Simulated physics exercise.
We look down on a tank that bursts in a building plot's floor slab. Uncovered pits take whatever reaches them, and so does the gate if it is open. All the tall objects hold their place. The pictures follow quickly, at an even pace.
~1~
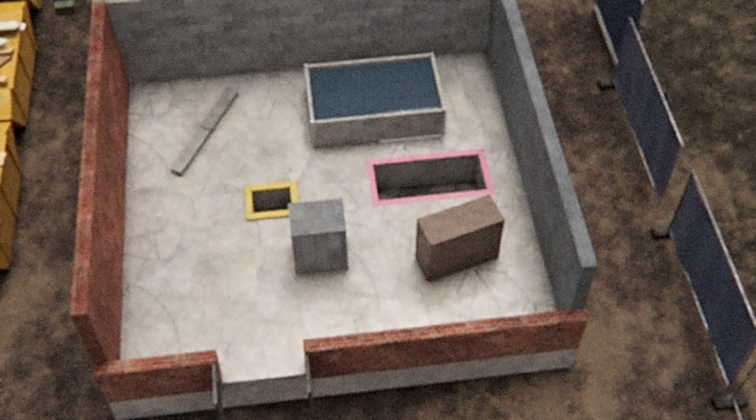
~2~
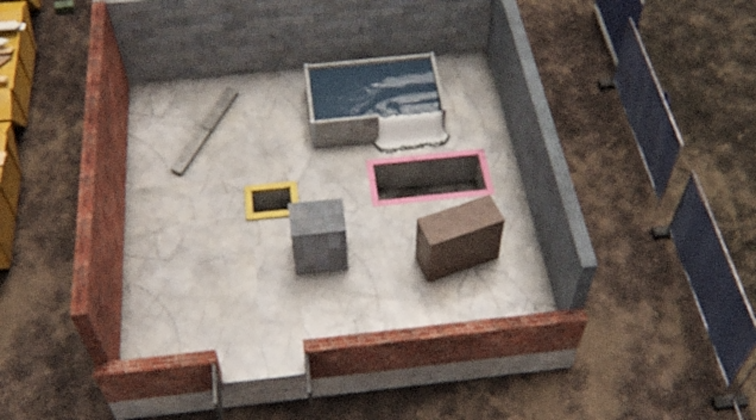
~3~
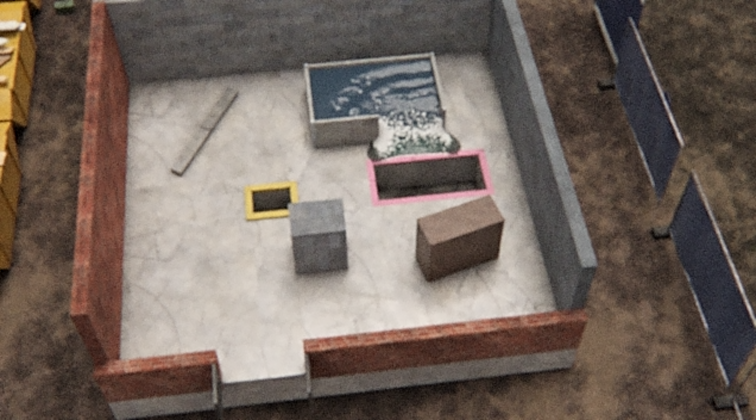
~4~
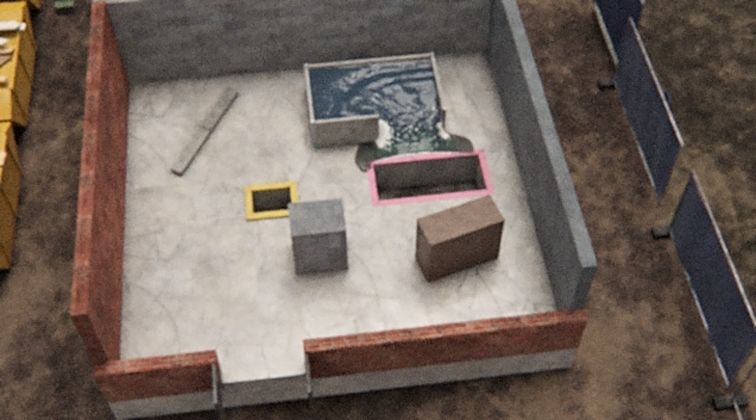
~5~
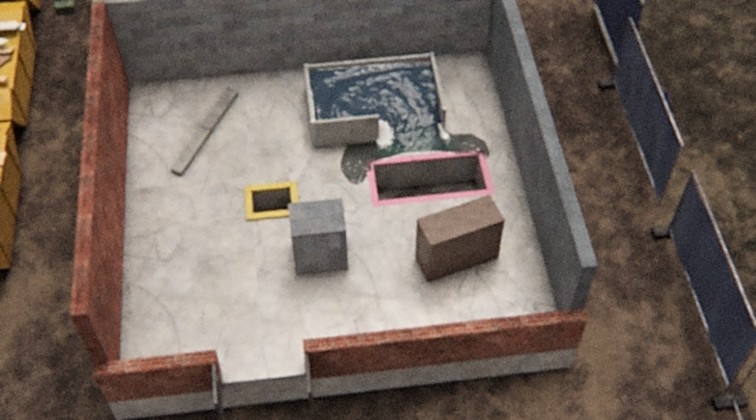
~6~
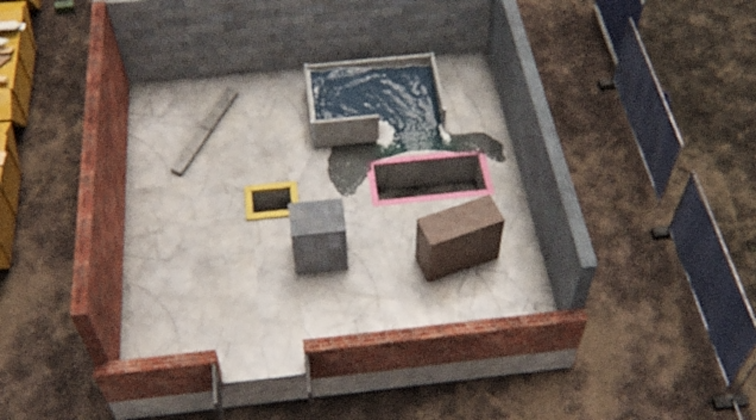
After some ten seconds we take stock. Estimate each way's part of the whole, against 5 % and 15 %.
In the end: The gate takes not even 5 %; the yellow pit takes not even 5 %; the pink pit takes above 15 %.
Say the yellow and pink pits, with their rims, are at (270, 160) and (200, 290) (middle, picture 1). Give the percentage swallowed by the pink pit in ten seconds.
Parts in a hundred: Pink 15.
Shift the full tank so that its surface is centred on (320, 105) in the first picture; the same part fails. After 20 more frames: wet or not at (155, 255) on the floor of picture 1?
Answer: Wet.
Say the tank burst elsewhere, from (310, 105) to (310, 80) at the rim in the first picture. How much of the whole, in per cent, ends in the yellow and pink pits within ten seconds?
Per cent: Yellow 0, pink 0.
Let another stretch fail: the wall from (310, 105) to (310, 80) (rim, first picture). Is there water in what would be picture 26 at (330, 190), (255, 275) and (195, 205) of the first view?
In that order: Dry, no water, flooded.
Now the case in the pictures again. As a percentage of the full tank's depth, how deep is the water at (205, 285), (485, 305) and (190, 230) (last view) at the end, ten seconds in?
About 0, 0 and 0 per cent.
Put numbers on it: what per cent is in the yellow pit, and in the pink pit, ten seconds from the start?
About 0 and 86 per cent.
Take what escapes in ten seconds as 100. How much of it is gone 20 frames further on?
I make it 70 per cent.
A moment on, water covers 0 % of the floor; the gate 0 %, the yellow pit 0 %, the pink pit 29 %.
Next, water covers 5 % of the floor; the gate 0 %, the yellow pit 0 %, the pink pit 45 %.
Then, water covers 5 % of the floor; the gate 0 %, the yellow pit 0 %, the pink pit 62 %.
Later, water covers 0 % of the floor; the gate 0 %, the yellow pit 0 %, the pink pit 77 %.
In the end, water covers 0 % of the floor; the gate 0 %, the yellow pit 0 %, the pink pit 87 %.
